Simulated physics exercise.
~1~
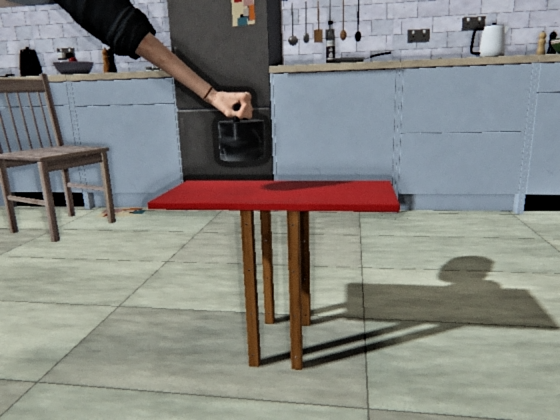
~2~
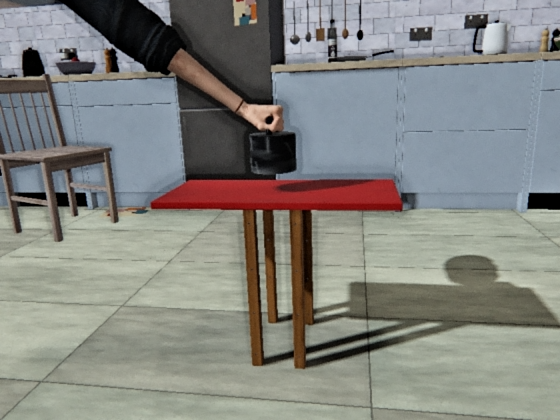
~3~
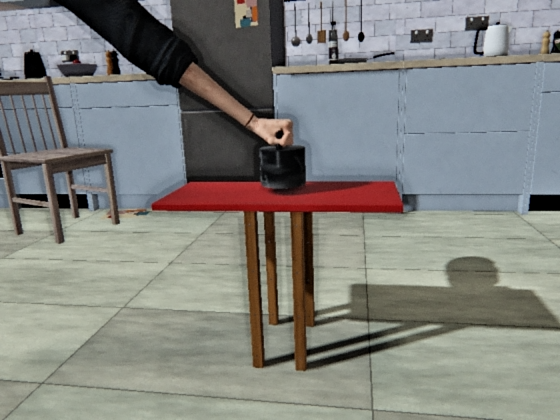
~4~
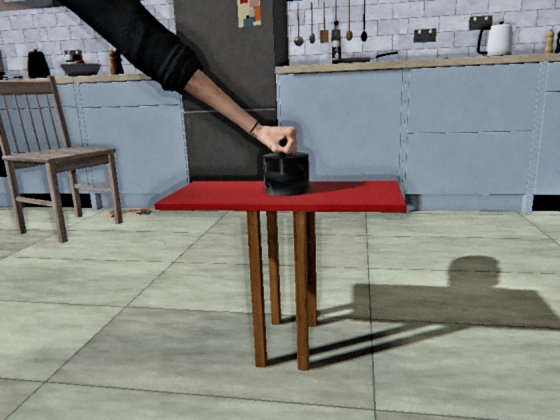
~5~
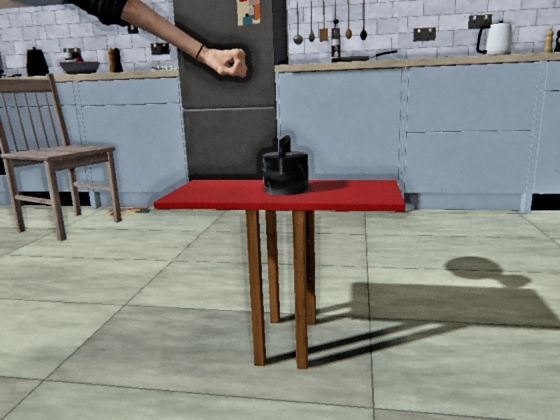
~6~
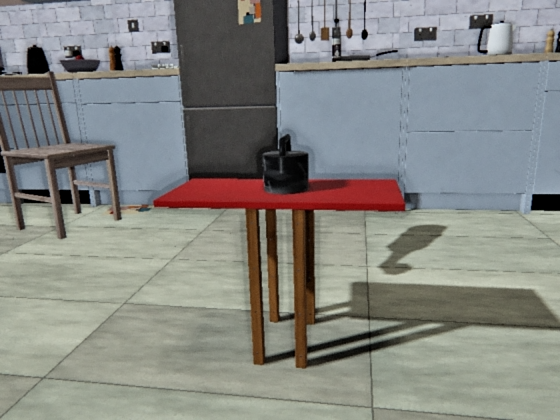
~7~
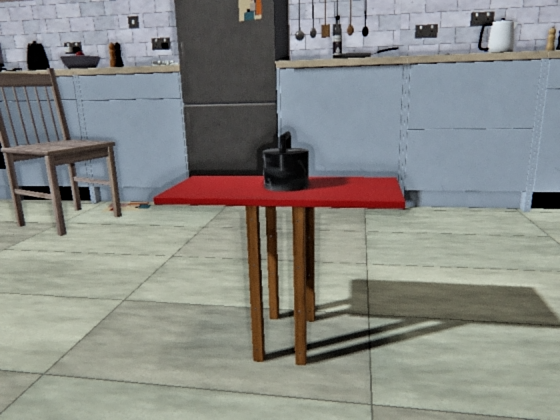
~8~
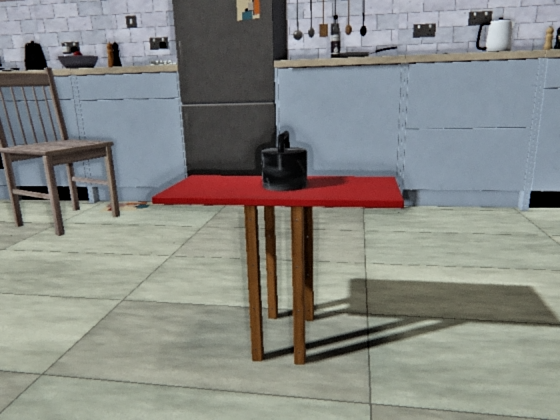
In a kitchen, a hand sets a black pot-like object on a red table, which stays steady.
